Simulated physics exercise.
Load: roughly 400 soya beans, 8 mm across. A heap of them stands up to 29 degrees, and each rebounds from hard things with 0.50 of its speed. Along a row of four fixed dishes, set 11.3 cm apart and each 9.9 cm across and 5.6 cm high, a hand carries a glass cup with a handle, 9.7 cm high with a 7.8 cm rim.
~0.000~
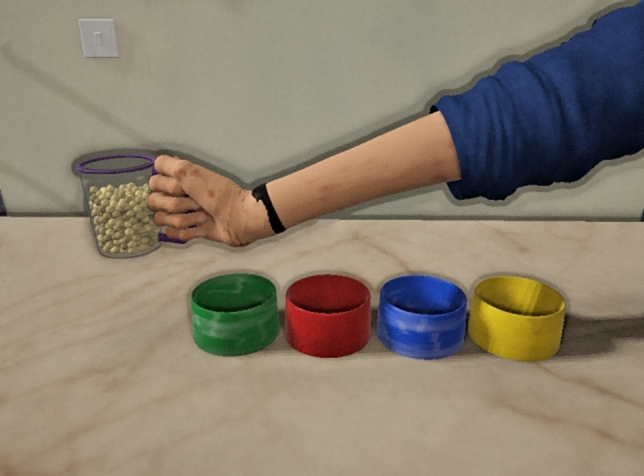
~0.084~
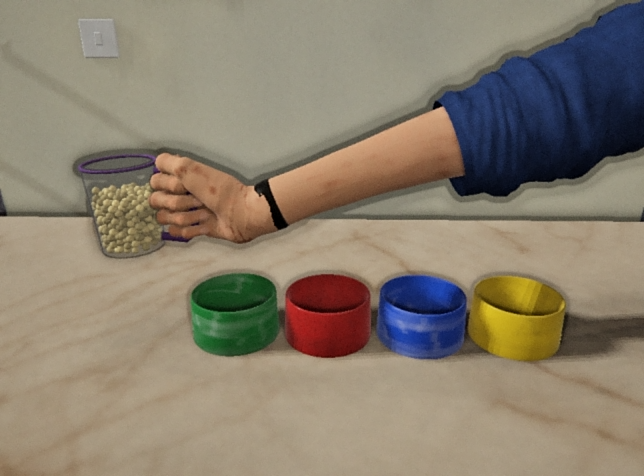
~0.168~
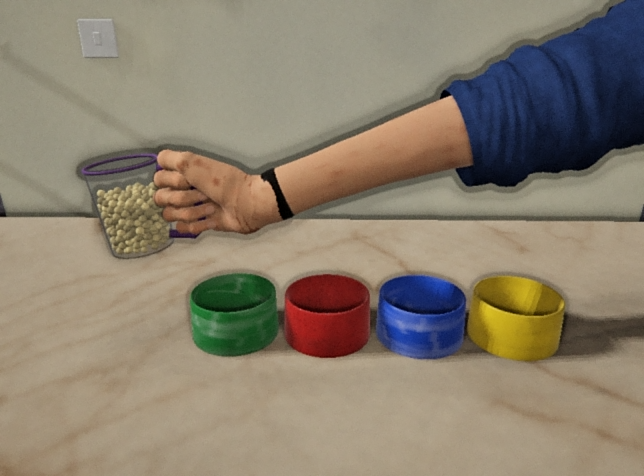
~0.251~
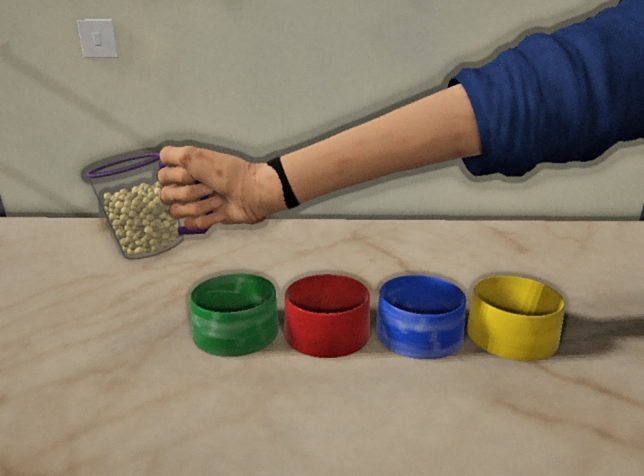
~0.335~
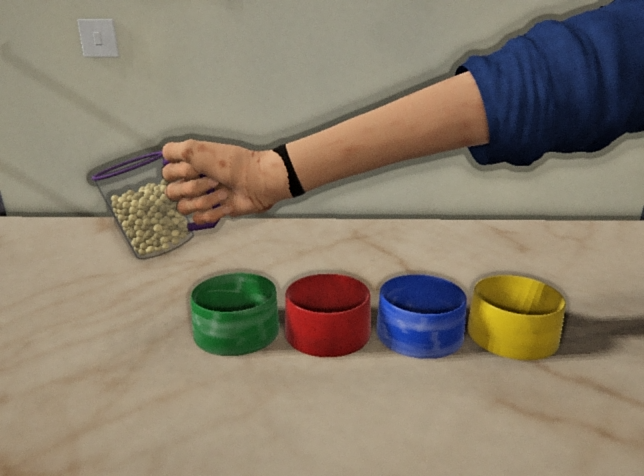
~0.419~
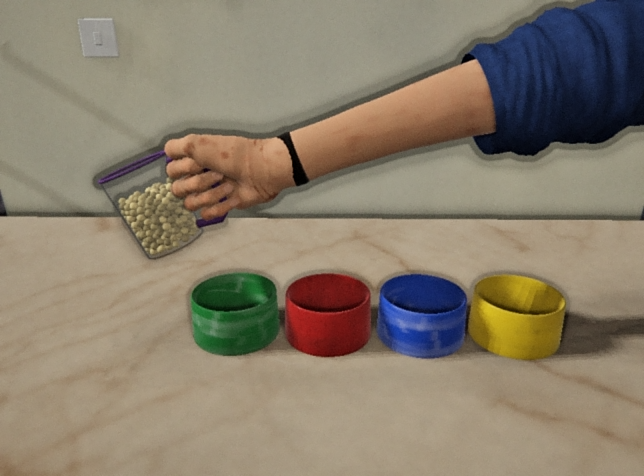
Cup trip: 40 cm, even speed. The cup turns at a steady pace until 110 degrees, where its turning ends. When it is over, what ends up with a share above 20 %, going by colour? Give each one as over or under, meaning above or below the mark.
Red: Under, blue: Under, green: Over, yellow: Under, counter: Under.
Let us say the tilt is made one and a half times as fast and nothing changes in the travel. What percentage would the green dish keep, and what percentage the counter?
Result - green: 50; counter: 50.
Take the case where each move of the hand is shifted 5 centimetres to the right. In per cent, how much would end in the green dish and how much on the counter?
Shares in that case - green 40 / counter 20.
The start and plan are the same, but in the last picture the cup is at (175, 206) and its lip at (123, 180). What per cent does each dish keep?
Then red 80, blue 10, green 0, and yellow 0.
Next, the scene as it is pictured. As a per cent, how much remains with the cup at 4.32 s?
Some 0 %.
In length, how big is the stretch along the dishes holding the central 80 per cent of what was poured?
Close to 6 centimetres along the dishes.
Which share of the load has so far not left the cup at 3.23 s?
Close to 0 % of the load.
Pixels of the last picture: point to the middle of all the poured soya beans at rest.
Est. centre at rest: (240, 316) px.
Then, at 2.11 s, tilt 110 degrees; cup holds 30 %, green 65 %.
Then, at 3.23 s, tilt 110 degrees; cup holds 0 %, green 90 %.
After 4.32 s, tilt 110 degrees; cup holds 0 %, green 90 %.
By 4.6 s all is still; red 0 %, blue 0 %, green 90 %, yellow 0 %, counter 10 %.
